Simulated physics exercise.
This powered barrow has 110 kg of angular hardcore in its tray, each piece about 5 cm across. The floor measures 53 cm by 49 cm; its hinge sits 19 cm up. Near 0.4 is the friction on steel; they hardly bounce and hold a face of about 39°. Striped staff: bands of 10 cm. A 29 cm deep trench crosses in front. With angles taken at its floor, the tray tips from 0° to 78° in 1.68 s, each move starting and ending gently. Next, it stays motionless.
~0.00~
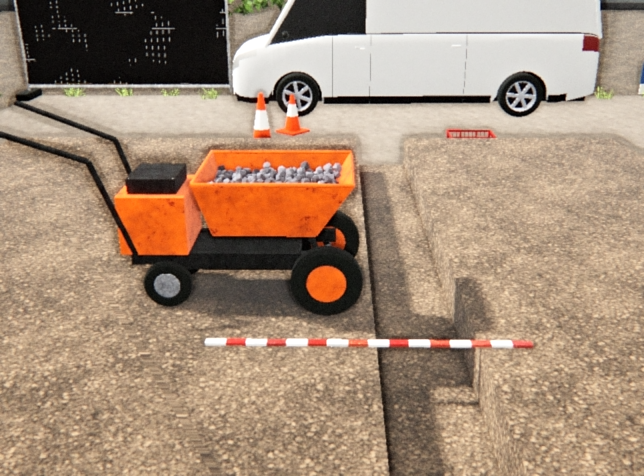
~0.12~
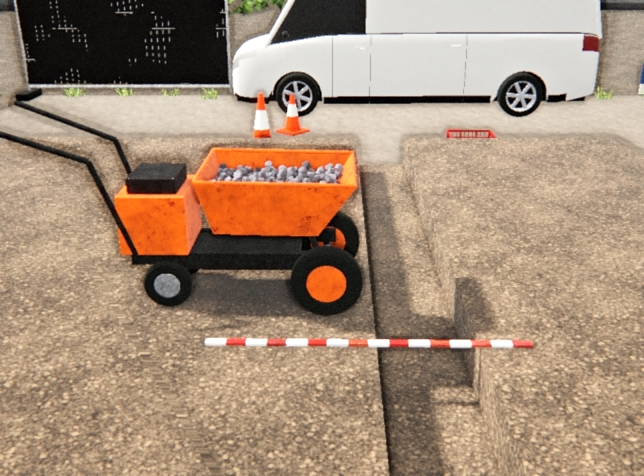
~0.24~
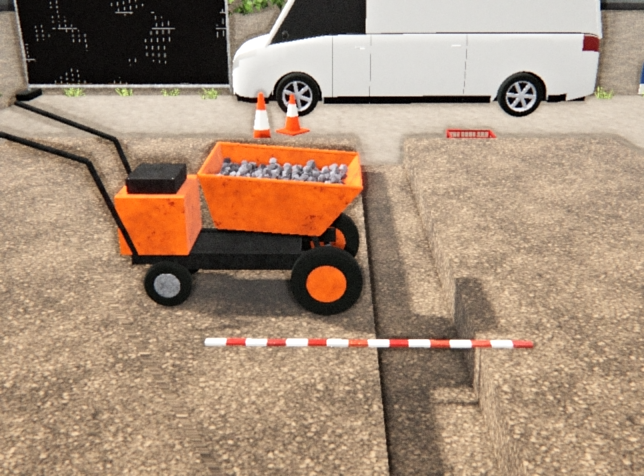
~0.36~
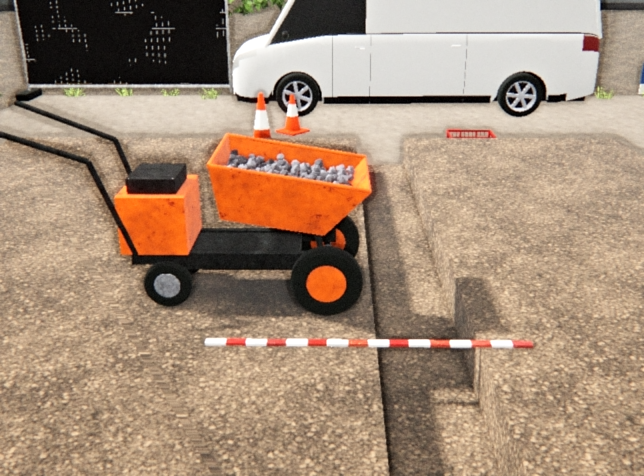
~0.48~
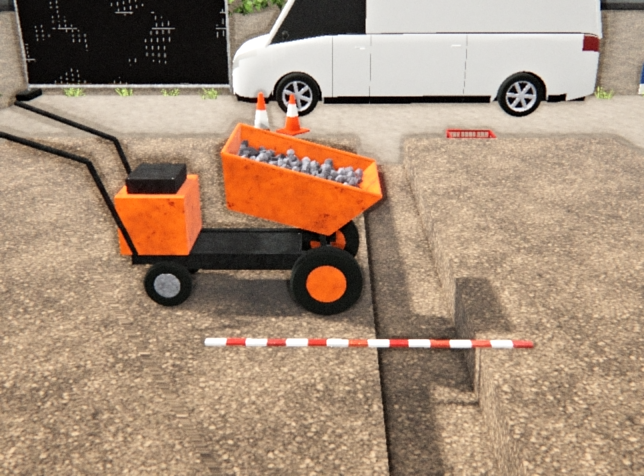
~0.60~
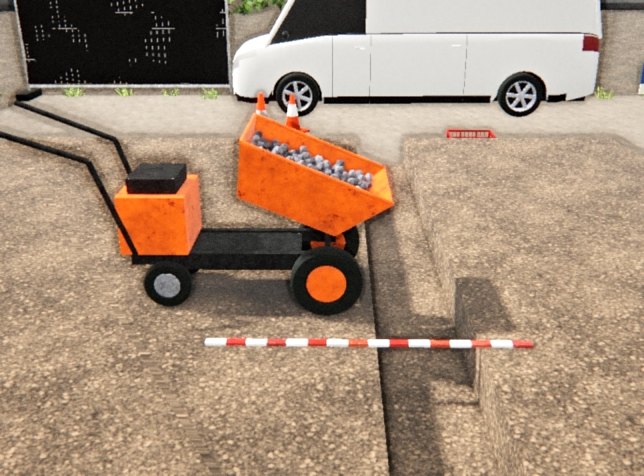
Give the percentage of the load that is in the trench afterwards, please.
Near 81 per cent of the load.
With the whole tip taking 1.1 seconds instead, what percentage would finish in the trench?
Roughly 75 per cent.
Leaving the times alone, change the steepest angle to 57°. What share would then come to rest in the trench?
It would be close to 5 percent.
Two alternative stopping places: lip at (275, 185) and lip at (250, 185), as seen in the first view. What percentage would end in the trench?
First some 100, then 55 per cent.
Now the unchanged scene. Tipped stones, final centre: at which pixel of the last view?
Around (440, 319).
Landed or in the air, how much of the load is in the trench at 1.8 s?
Close to 25 per cent at that time.
After 1.3 s the floor is at 66°; 100 % in the tray; the foremost stones are at (424, 240).
After 1.8 s the floor is at 78°; 67 % in the tray, 23 % in the trench, 10 % past the trench; the foremost stones are at (499, 291).
After 2.1 s the floor is at 78°; 35 % in the tray, 45 % in the trench, 20 % past the trench; the foremost stones are at (551, 282).
After 4.1 s the floor is at 78°; 0 % in the tray, 81 % in the trench, 19 % past the trench; the foremost stones are at (556, 277).
